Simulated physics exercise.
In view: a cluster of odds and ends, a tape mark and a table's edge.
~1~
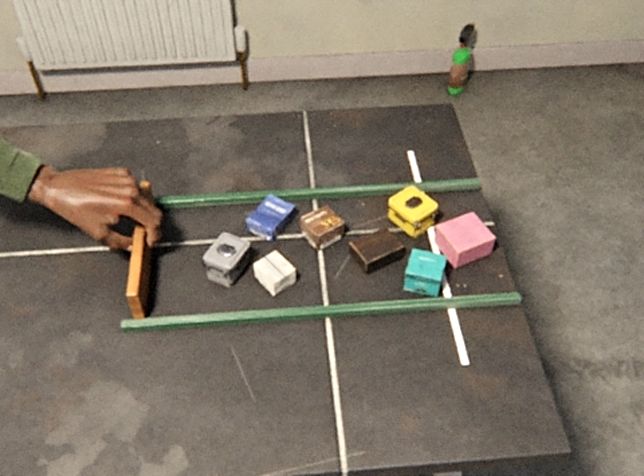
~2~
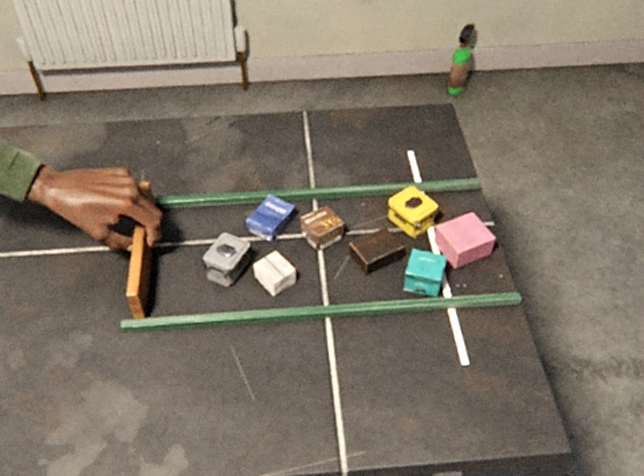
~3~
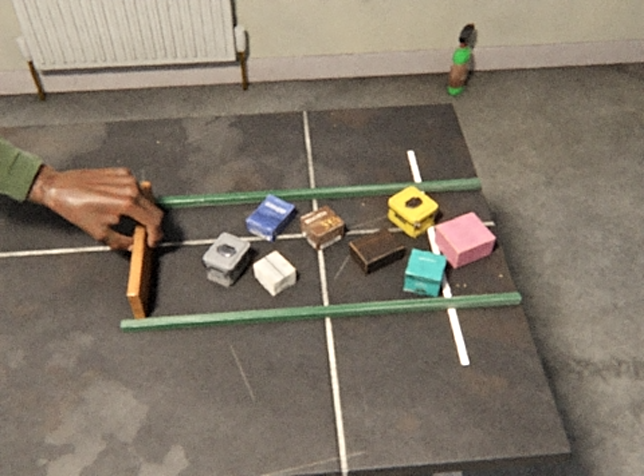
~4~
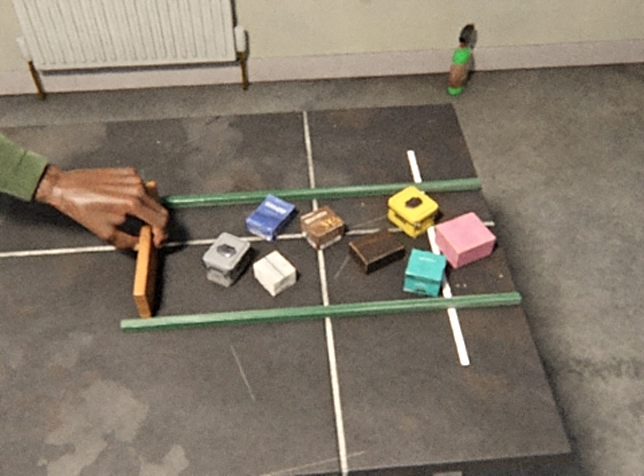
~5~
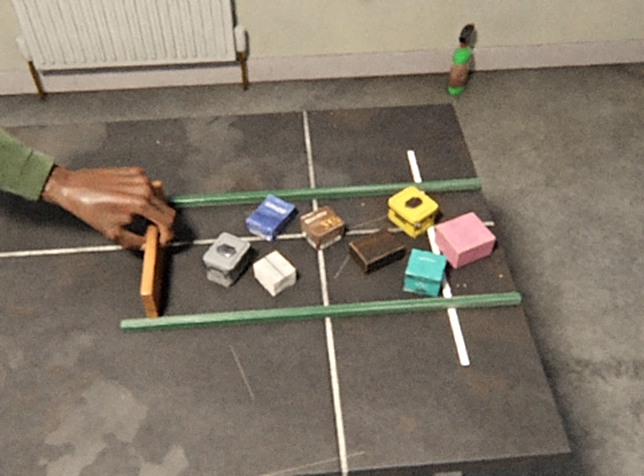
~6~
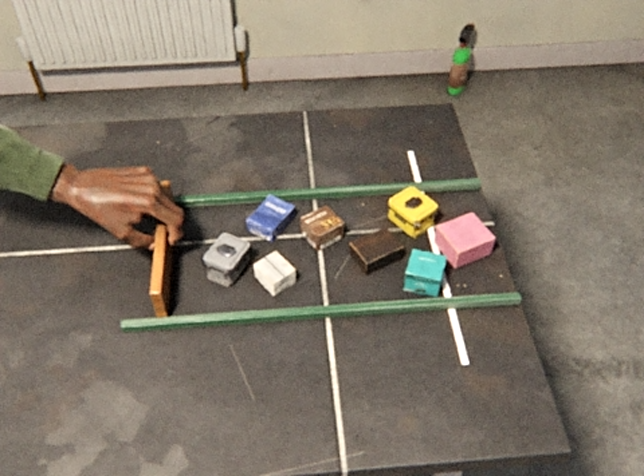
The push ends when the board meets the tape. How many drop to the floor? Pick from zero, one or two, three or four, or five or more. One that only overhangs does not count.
Outcome: The number that fall off is one or two.
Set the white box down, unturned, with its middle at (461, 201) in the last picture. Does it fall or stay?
It drops off.
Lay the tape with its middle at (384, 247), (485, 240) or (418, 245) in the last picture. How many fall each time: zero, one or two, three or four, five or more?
Taking them in turn, no fall at all; five or over; one or two.
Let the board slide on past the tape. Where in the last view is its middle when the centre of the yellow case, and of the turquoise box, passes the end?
Its middle is around (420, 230) and around (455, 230).
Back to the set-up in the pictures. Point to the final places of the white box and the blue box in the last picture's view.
The white box at (461, 276), the blue box at (440, 201).
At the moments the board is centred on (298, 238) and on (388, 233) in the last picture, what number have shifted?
At the one place 4, at the other 8.
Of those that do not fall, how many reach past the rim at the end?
The number is 1.
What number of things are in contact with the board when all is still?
3 of them.
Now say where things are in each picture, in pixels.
In the first picture, pink block (464, 240); yellow case (412, 212); turquoise box (425, 273); board (143, 248); tape (434, 244).
In the second picture, yellow case (412, 212); white box (275, 274).
In the third picture, turquoise box (425, 273); brown box (322, 228).
In the fourth picture, pink block (464, 240); black block (376, 251).
In the fifth picture, yellow case (412, 212); blue box (271, 218).
In the sixth picture, pink block (464, 240); yellow case (412, 212); turquoise box (425, 273); board (164, 247); tape (434, 244).
Soon after, none off yet; pink block at rest near (464, 240); yellow case at rest near (412, 212); turquoise box at rest near (425, 273).
At rest, the number that fall off is one or two; fallen, yellow case and pink block.
